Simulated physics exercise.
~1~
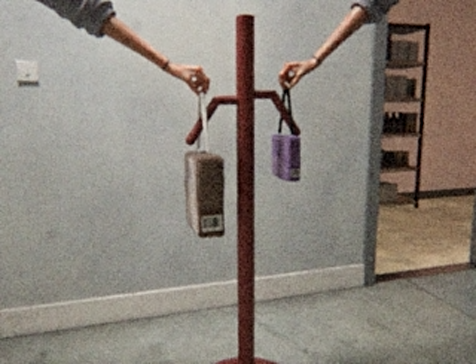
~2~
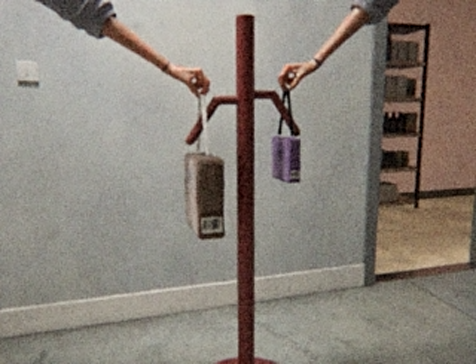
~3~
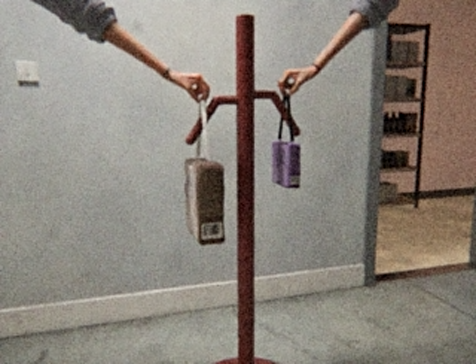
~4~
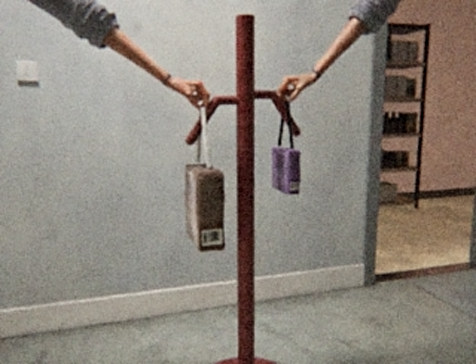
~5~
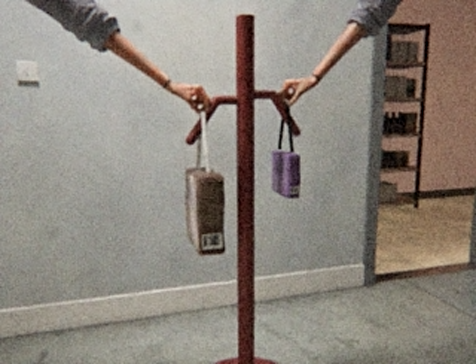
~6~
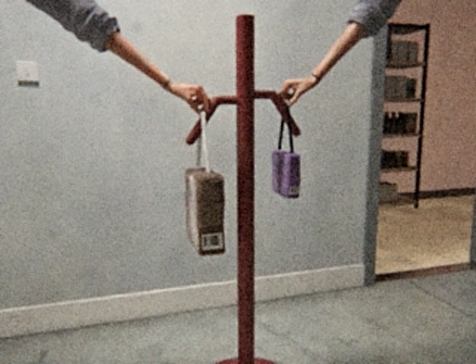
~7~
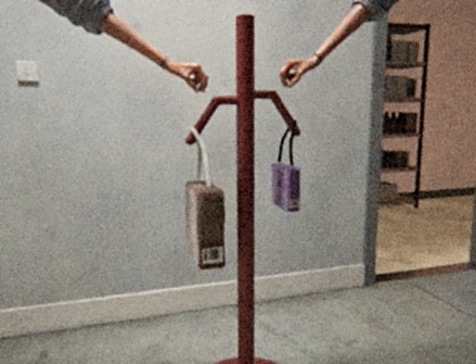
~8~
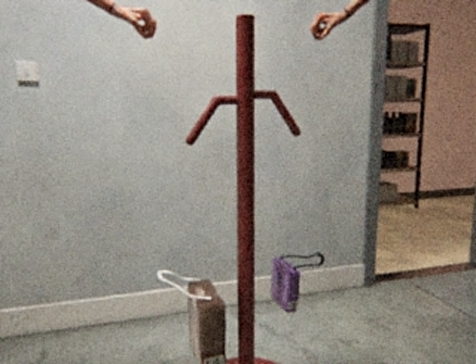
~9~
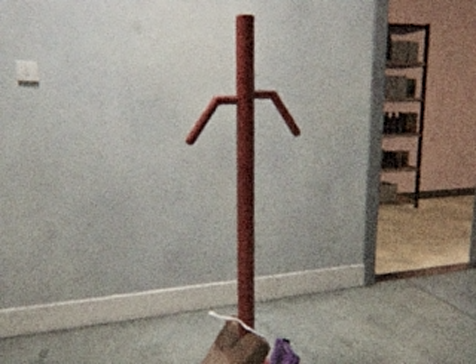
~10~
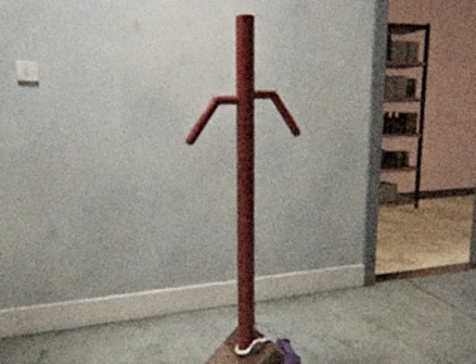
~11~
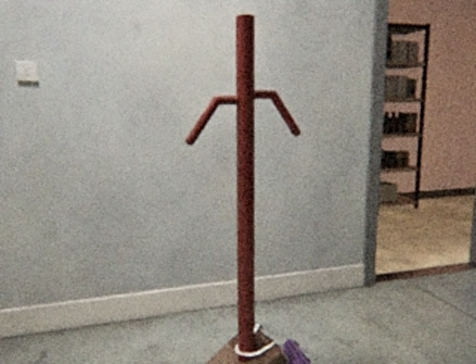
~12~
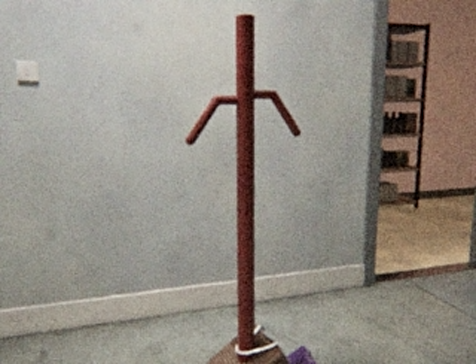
The clip shows two hands lowering a brown bag and a purple pouch by their loops onto the sloping pegs of a red stand. The hands let go and draw away, both items slip off and fall, and they end on the floor by the stand's base.
